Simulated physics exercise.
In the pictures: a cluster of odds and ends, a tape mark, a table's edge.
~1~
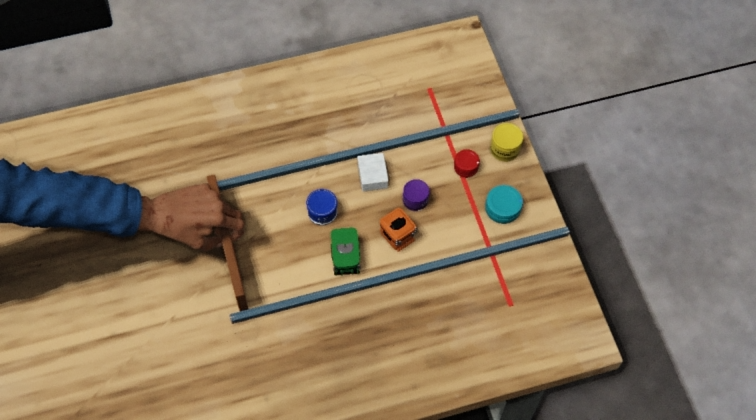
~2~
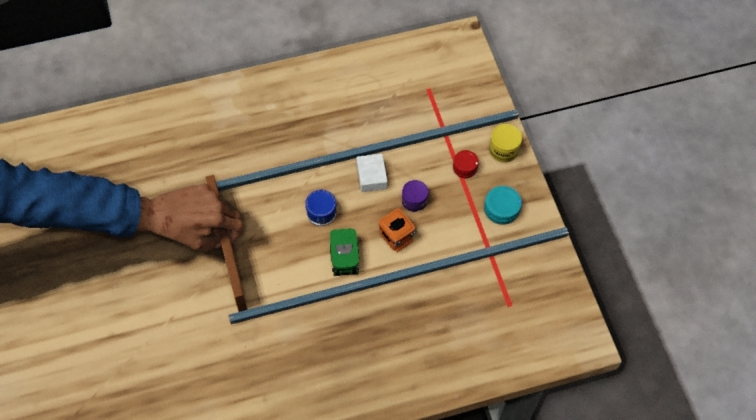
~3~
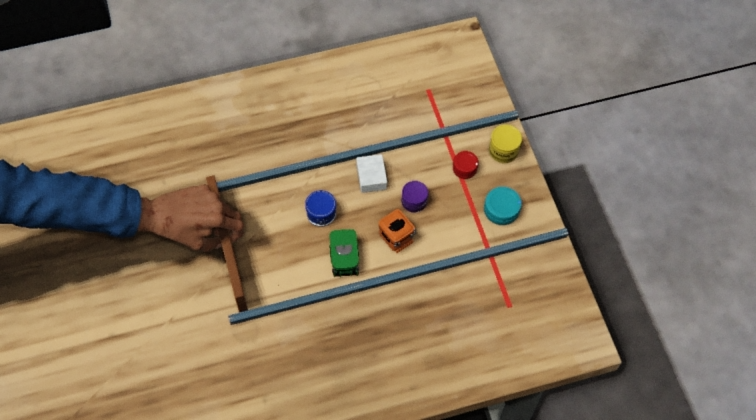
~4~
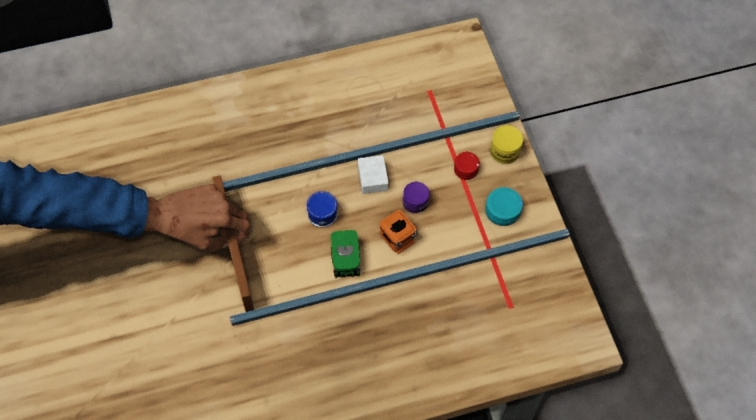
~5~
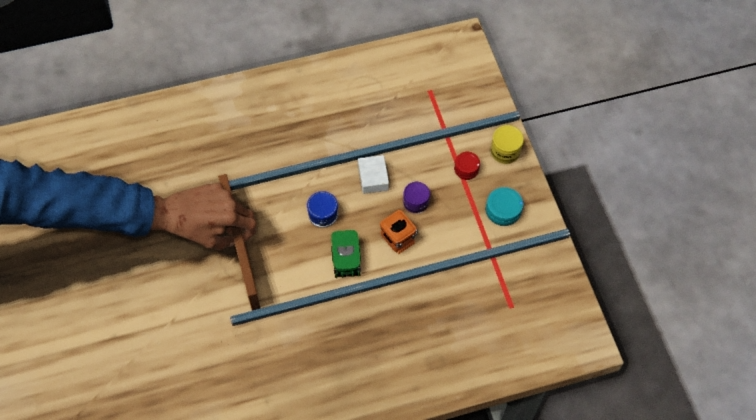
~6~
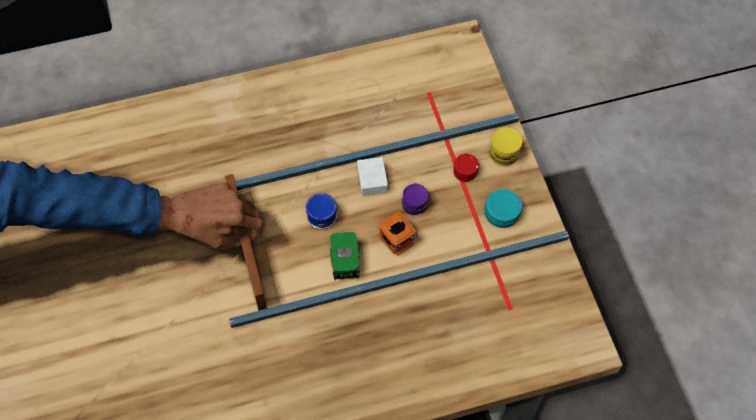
To begin with, a hand in a blue sleeve holds a wooden board between two rails on a table, left of a scattering of small coloured lids, tubs and blocks around a red line. The hand then slides the board slightly to the right, while the objects stay where they are, untouched.
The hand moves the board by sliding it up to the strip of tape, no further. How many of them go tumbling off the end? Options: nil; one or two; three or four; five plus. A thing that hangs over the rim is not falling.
Nil.
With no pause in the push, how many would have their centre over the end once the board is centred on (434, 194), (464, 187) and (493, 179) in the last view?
Respectively 0, 0 and 2.
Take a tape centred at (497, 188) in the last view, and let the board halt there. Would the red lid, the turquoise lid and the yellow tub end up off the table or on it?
Outcome: The red lid is safe; the turquoise lid is gone; the yellow tub is gone.
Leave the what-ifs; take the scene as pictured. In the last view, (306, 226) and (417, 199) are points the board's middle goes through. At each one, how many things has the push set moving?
Counts: 0 / 5.
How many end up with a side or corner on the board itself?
The count in contact is 3.
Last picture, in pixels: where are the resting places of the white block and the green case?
Roughly at (465, 150) and at (491, 217), in that order.
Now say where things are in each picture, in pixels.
The first picture shows yellow tub (506, 143); turquoise lid (504, 205); red lid (467, 164); board (227, 242); tape (468, 191).
The second picture shows turquoise lid (503, 205); green case (344, 253).
The third picture shows red lid (465, 165); purple tub (415, 197).
The fourth picture shows yellow tub (506, 145); board (233, 243).
The fifth picture shows turquoise lid (504, 207); orange case (398, 232).
The sixth picture shows yellow tub (506, 147); turquoise lid (503, 209); red lid (466, 168); board (246, 242); tape (467, 195).
Soon after, none off yet; yellow tub at rest near (506, 147); turquoise lid at rest near (503, 209); red lid at rest near (466, 168).
After that, none off yet; yellow tub at rest near (506, 147); turquoise lid moving near (506, 208); red lid at rest near (466, 168).
In the end, the number that fall off is zero.
